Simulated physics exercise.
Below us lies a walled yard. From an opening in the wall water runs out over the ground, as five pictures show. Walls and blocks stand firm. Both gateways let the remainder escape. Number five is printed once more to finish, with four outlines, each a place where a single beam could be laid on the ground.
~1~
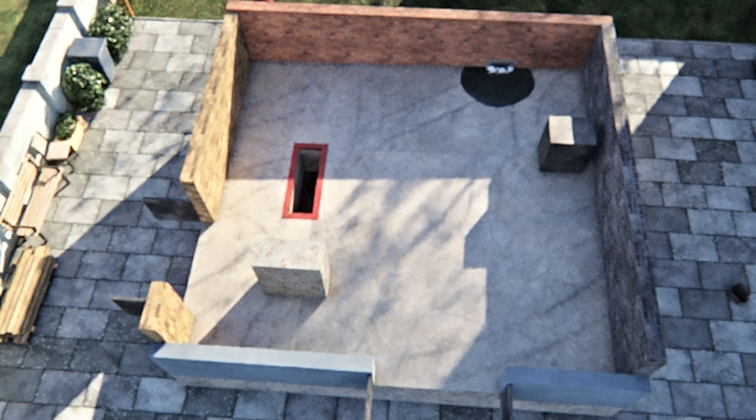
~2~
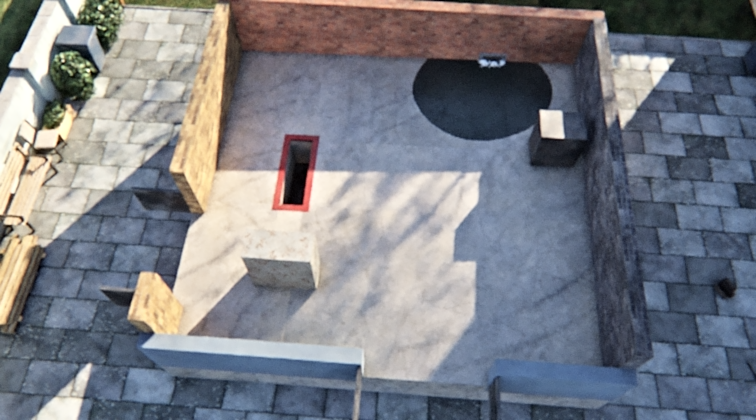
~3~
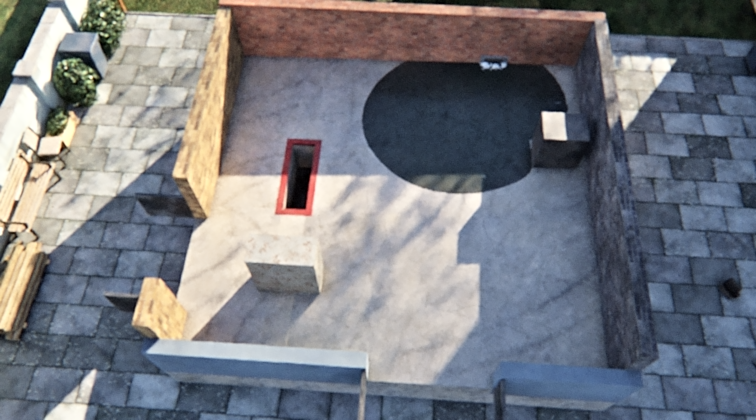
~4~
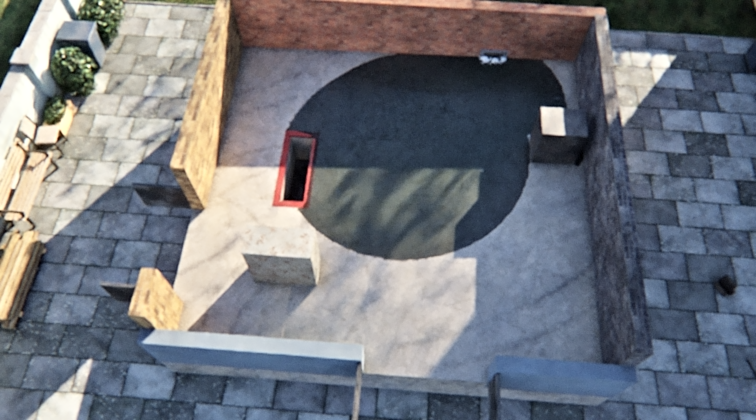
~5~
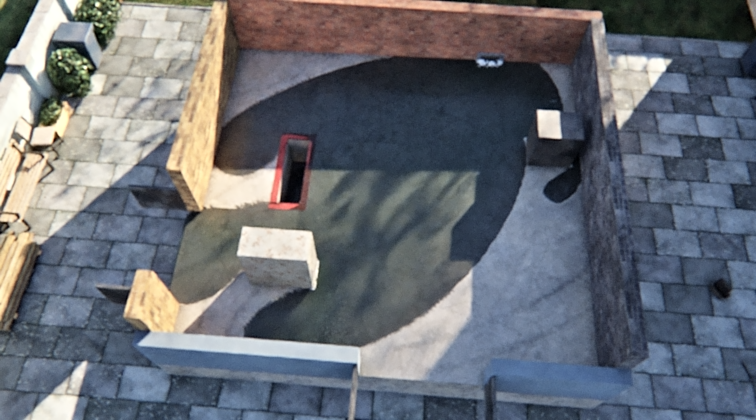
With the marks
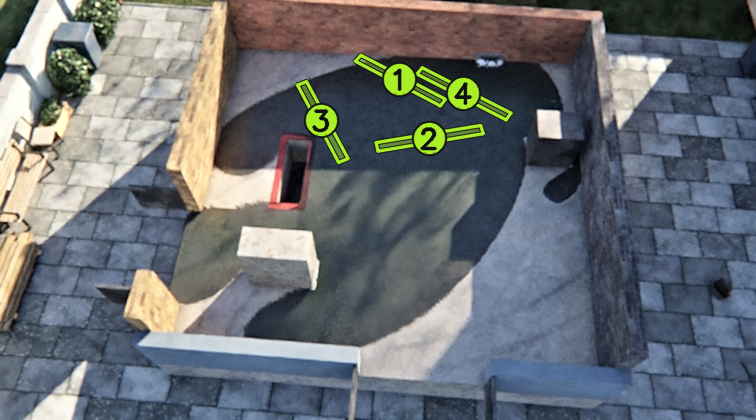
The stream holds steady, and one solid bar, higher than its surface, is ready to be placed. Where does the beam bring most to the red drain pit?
2 works best here.
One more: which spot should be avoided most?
It is 3.
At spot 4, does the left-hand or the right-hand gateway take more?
More leaves on the left.
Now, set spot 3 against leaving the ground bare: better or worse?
Worse.
In lime, 1 from (358, 58) to (442, 102); 2 from (377, 146) to (481, 129); 3 from (302, 83) to (343, 160); 4 from (419, 70) to (508, 116).
If 1 is chosen, about 17 % of the stream goes into the red drain pit, about 83 % out by the gates.
If 2 is chosen, about 37 % of the stream goes into the red drain pit, about 63 % out by the gates.
If 3 is chosen, about 13 % of the stream goes into the red drain pit, about 86 % out by the gates.
If 4 is chosen, about 19 % of the stream goes into the red drain pit, about 81 % out by the gates.
